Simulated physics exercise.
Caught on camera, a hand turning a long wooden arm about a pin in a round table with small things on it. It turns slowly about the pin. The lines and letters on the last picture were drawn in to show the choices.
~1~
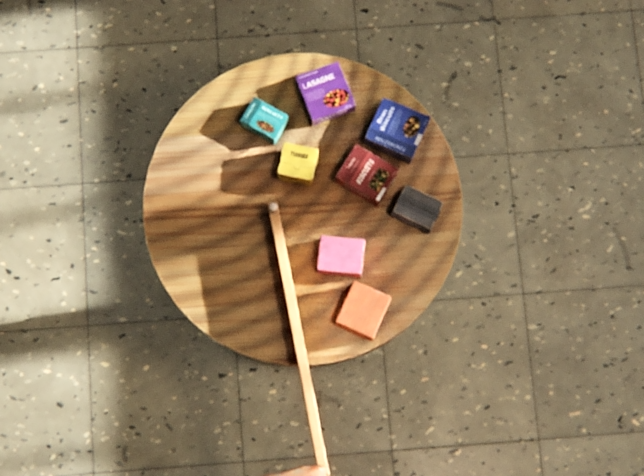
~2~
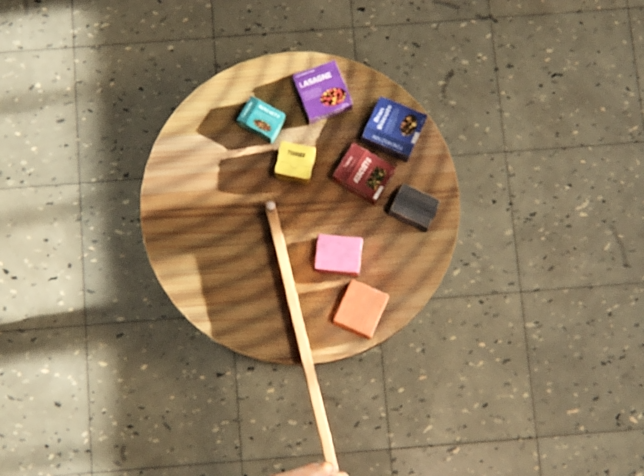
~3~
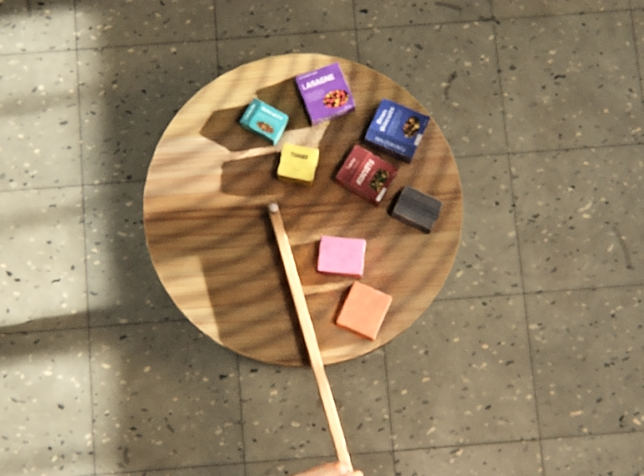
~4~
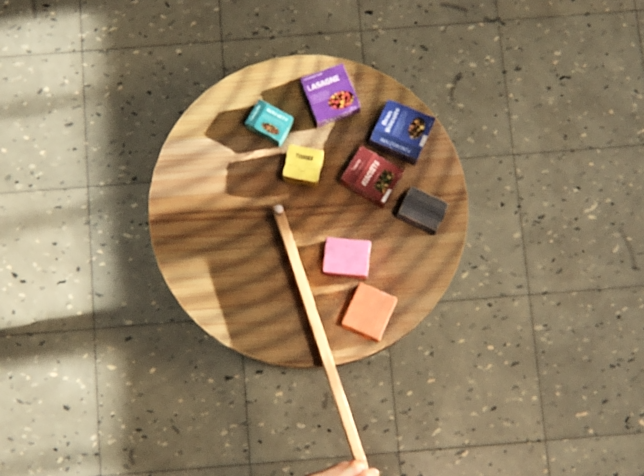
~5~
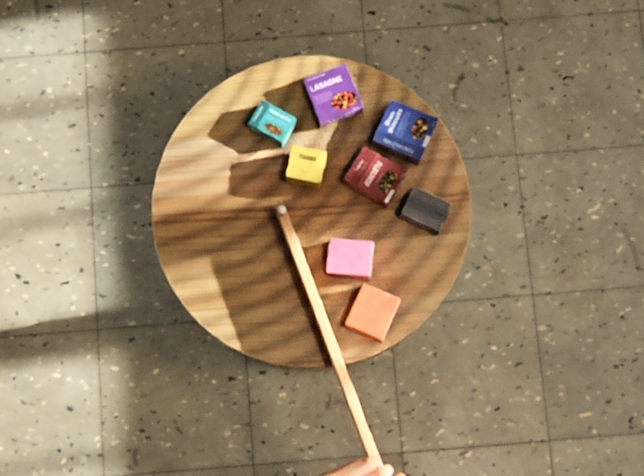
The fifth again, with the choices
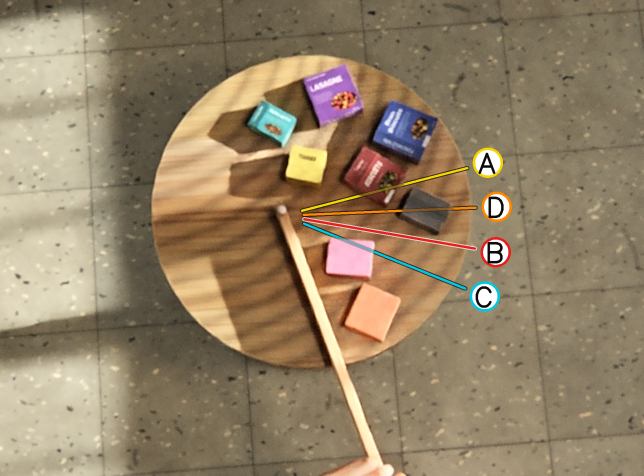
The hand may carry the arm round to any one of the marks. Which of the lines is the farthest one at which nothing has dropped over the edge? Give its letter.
Up to line A.
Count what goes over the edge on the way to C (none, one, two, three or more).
In all, none.
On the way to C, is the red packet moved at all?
By then, no.
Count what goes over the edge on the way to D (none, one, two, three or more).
In all, none.
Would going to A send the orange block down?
By then, no.
On the marked copy, A at (385, 189); B at (389, 234); C at (385, 256); D at (390, 211).
With A. Early on, arm (370, 282); orange block (412, 286); pink block (367, 247).
Further on, arm (393, 228); blue packet (405, 128); grey box (427, 172).
At the end, arm (390, 186); blue packet (390, 85); grey box (411, 120); nothing has fallen.
As for the rest, B is safe but short; C is safe but short; D is safe but short.
